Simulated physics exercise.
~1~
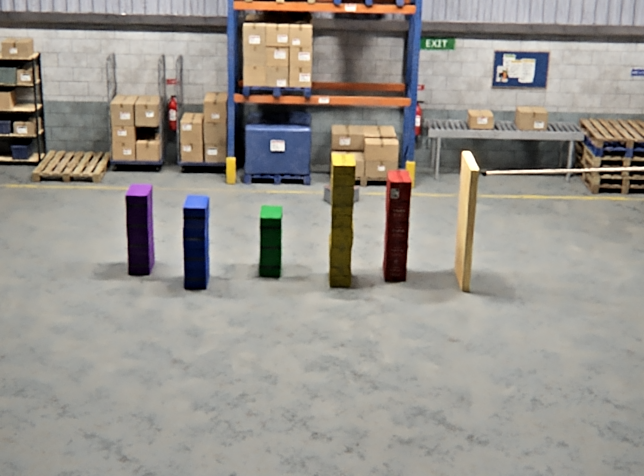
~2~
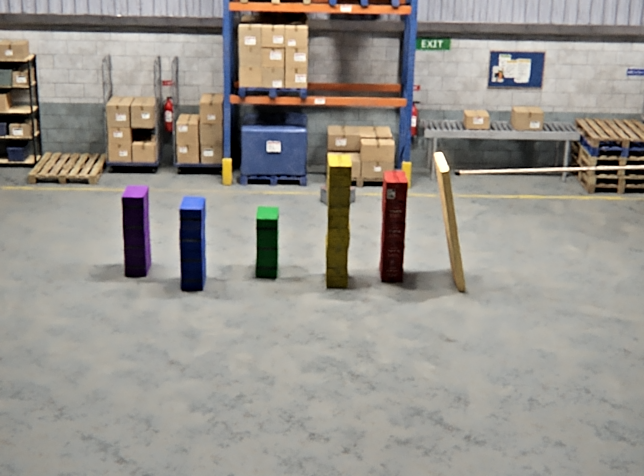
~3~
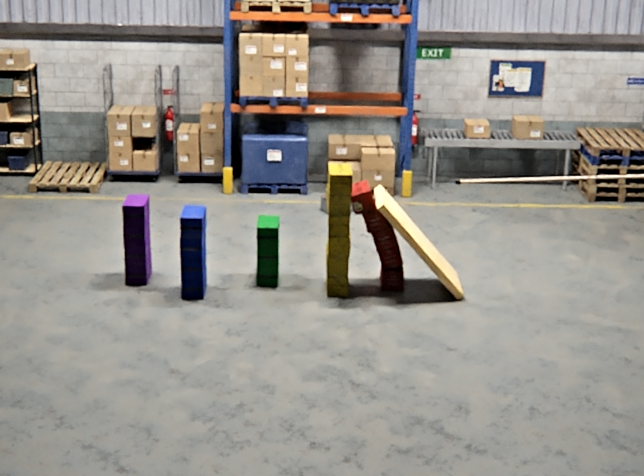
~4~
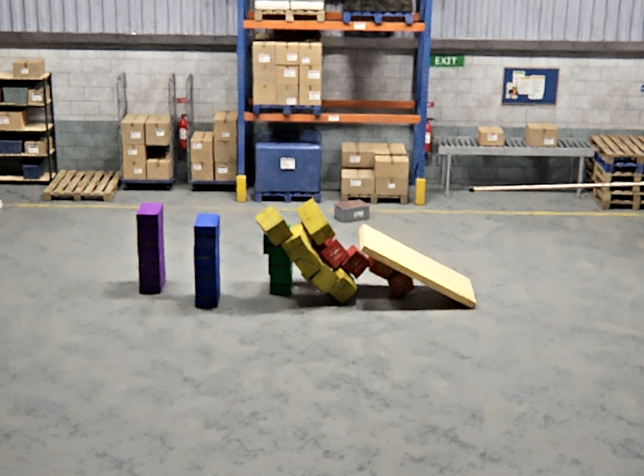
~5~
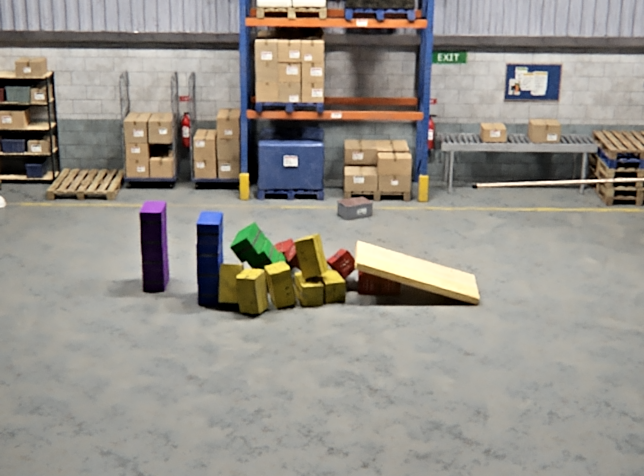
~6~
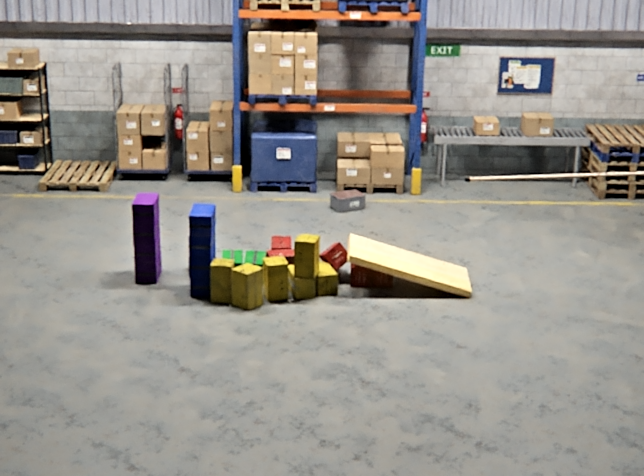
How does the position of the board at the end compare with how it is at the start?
At the start the board stands upright at the right of the row. By the end it is down on its side, sloping low beside the fallen cartons.
